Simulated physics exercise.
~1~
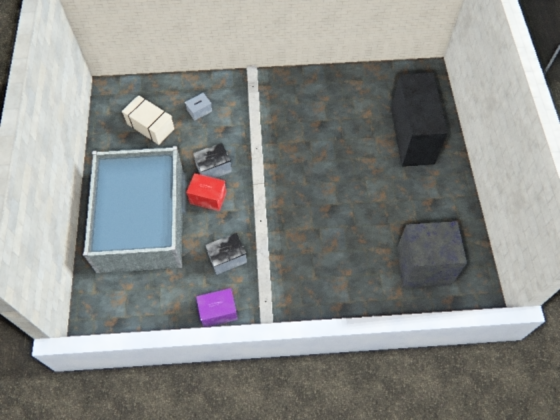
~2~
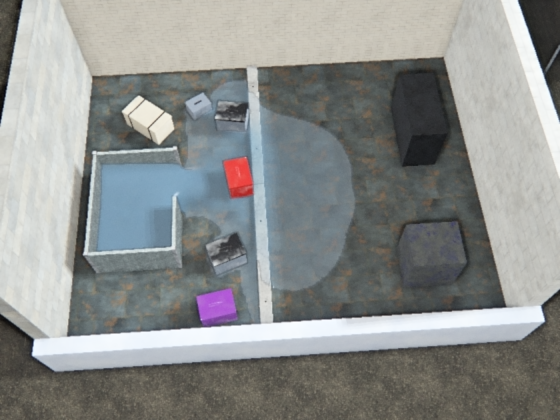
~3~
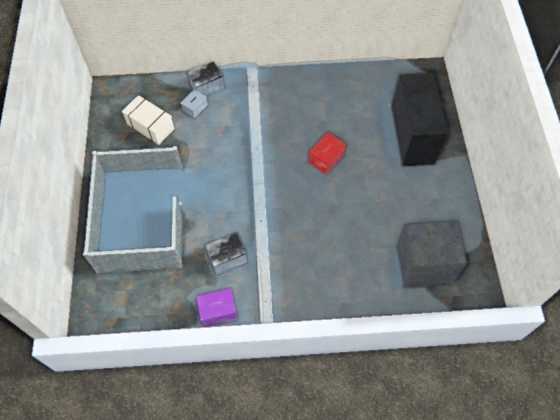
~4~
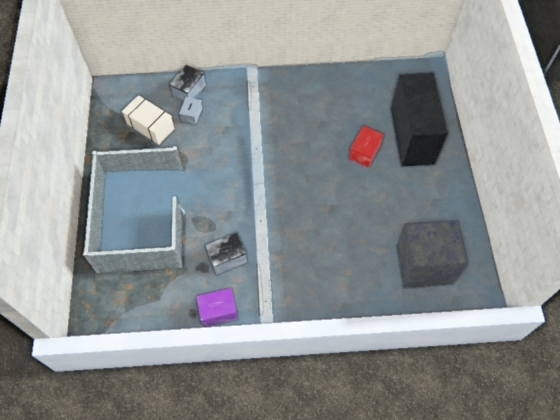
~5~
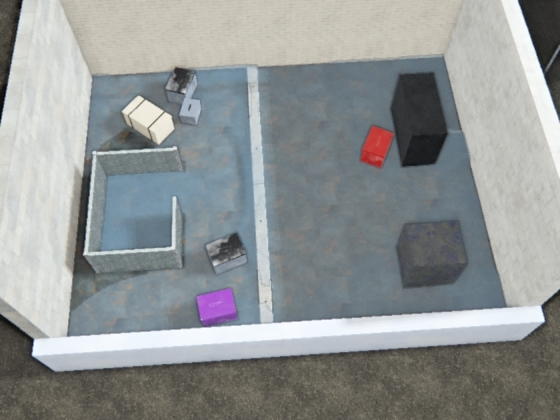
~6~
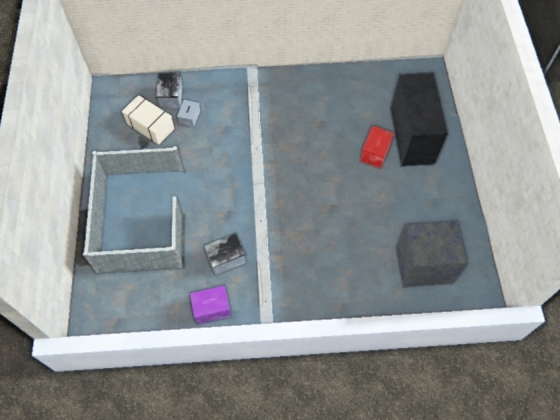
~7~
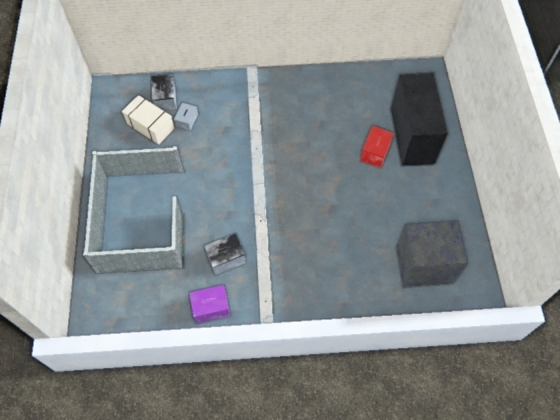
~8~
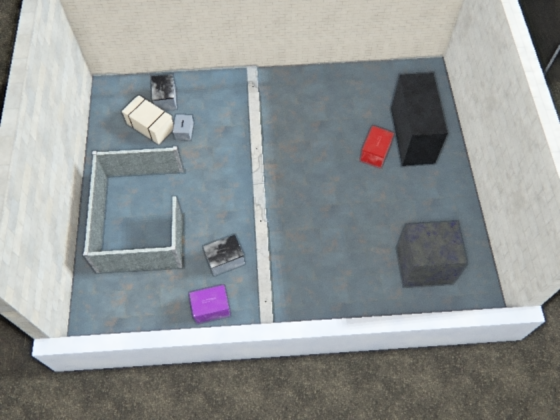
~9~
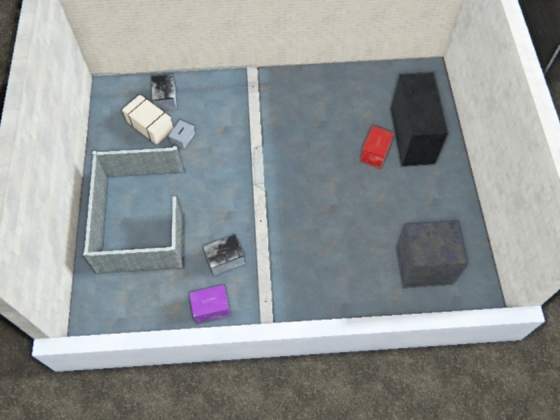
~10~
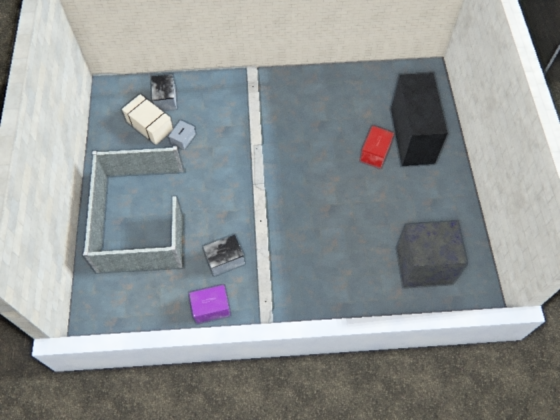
A walled tank opened on its right side and water spread across the floor, carrying the red chest over the low kerb to rest near the tall black block, while the purple chest barely shifted and stayed on the left with the other boxes.
